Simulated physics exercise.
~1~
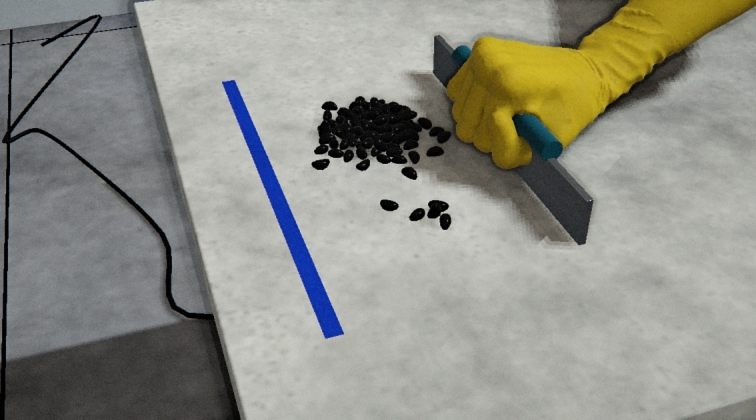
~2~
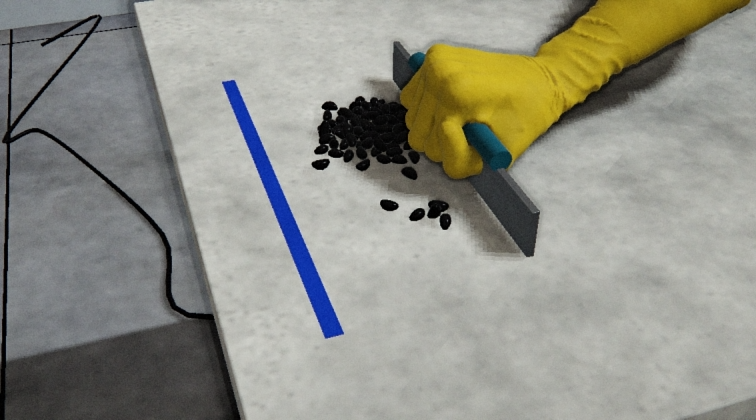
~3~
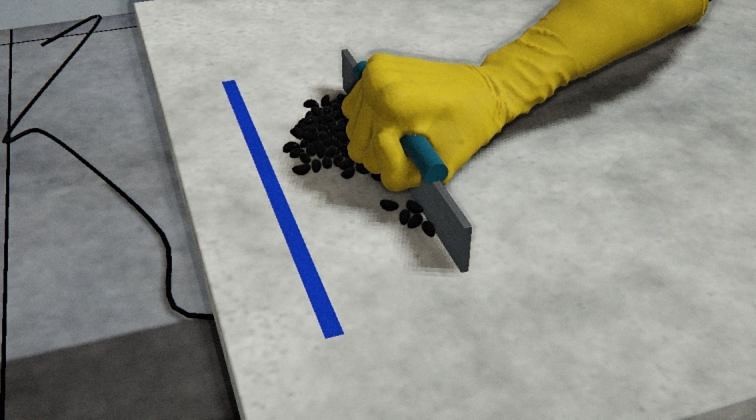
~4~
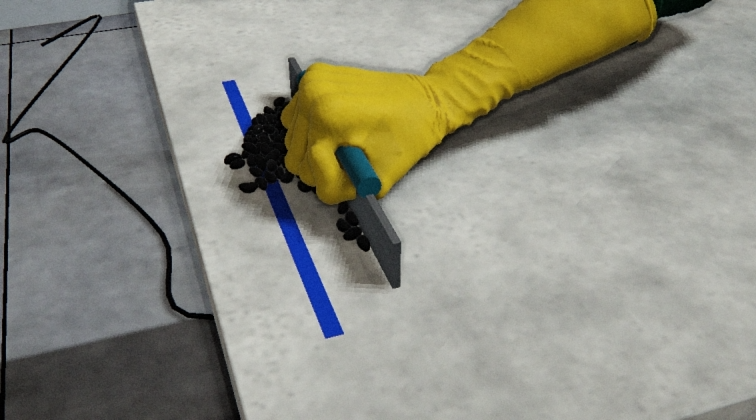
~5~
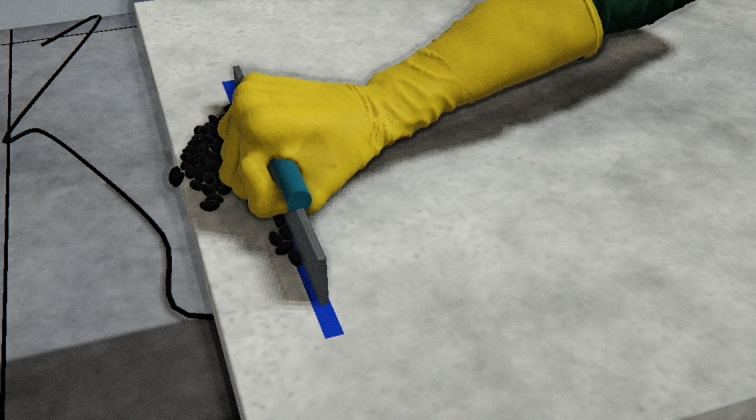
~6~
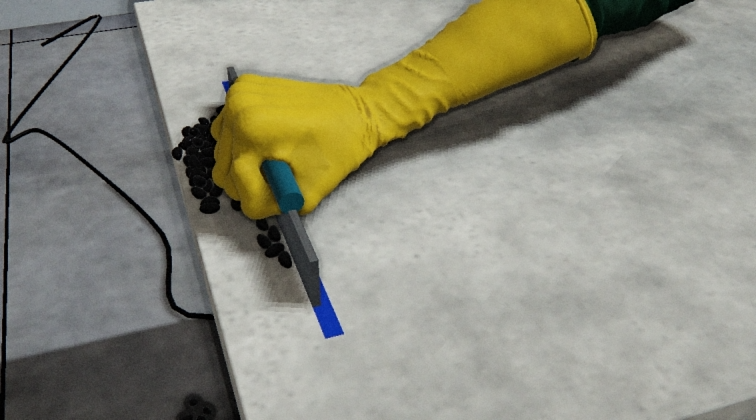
Gloved hand sweeping black pieces left across a pale tabletop with a scraper, stopping at blue tape as a few drop off.
